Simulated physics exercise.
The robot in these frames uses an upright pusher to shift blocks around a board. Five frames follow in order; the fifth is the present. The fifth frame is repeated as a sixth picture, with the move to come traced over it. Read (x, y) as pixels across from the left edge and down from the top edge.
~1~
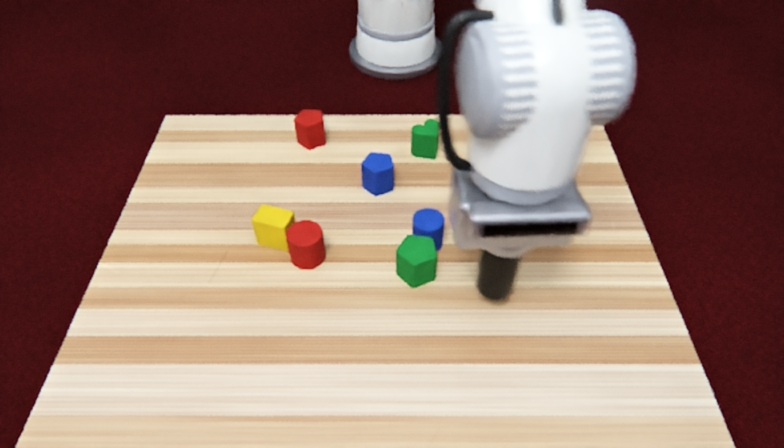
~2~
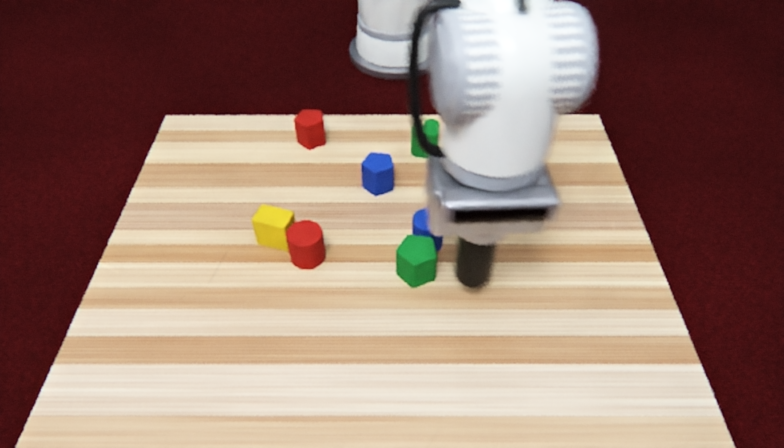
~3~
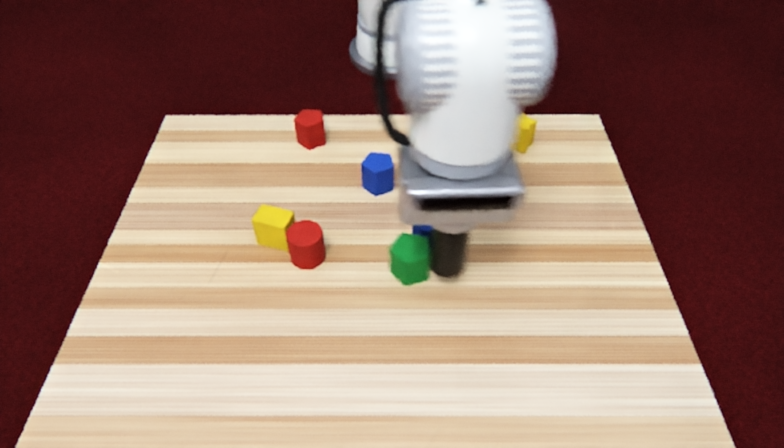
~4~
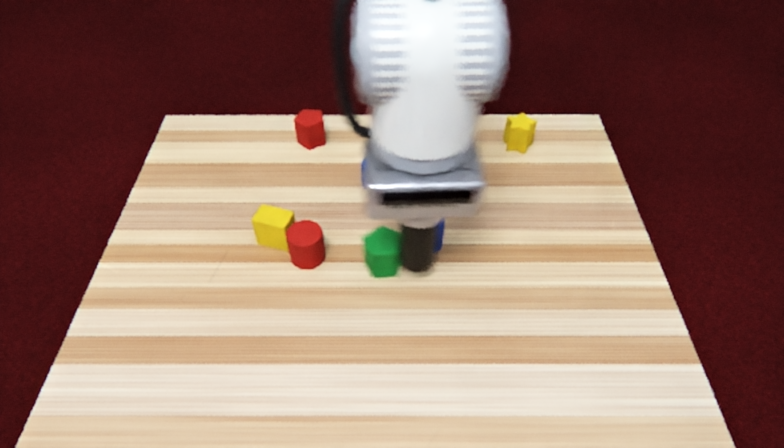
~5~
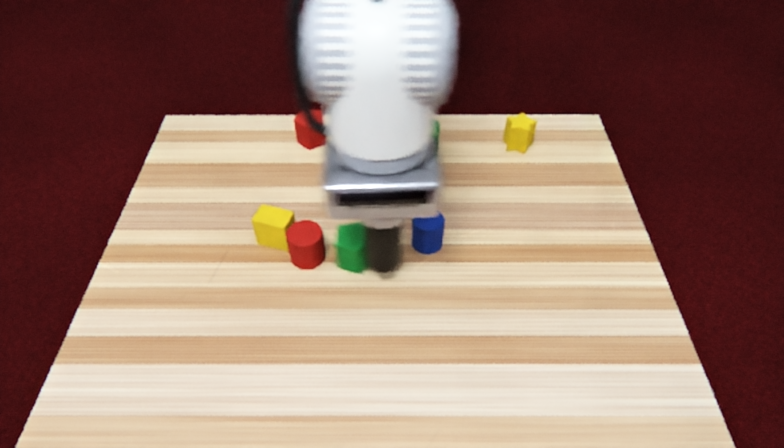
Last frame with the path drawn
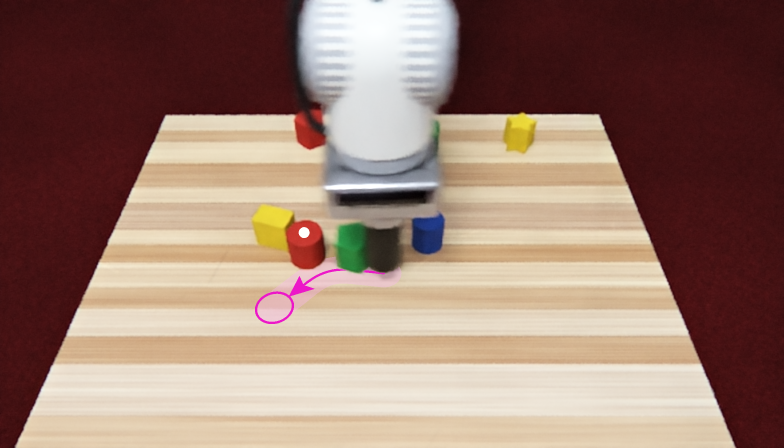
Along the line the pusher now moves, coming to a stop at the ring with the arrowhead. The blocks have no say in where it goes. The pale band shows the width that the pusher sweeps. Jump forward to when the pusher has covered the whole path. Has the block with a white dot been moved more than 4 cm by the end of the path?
Answer: No.
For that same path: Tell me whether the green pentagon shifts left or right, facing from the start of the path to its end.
It shifts rightward.
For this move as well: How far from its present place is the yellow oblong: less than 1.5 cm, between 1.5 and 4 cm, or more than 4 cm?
It's set to move 1.5-4 cm.
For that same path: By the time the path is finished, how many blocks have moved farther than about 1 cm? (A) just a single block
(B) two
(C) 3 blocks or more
My answer is option C.
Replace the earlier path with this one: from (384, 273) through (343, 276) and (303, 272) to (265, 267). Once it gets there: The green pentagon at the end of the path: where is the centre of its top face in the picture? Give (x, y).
My best guess is (323, 224).
Path on the board, from (384, 273) via (344, 270) and (307, 283), ending at (275, 307); the dot is on the red disc.
On the path given first. One third of the way, pusher at (342, 256); yellow oblong at (258, 213), turned 35° clockwise; red disc at (283, 231); green pentagon at (322, 225), turned 15° clockwise.
Two thirds of the way, pusher at (304, 269); yellow oblong at (252, 211), turned 40° clockwise; red disc at (278, 229); green pentagon at (316, 224), turned 35° clockwise.
At the end, pusher at (271, 294); yellow oblong at (252, 211), turned 40° clockwise; red disc at (278, 229); green pentagon at (316, 224), turned 35° clockwise; blue disc in place.
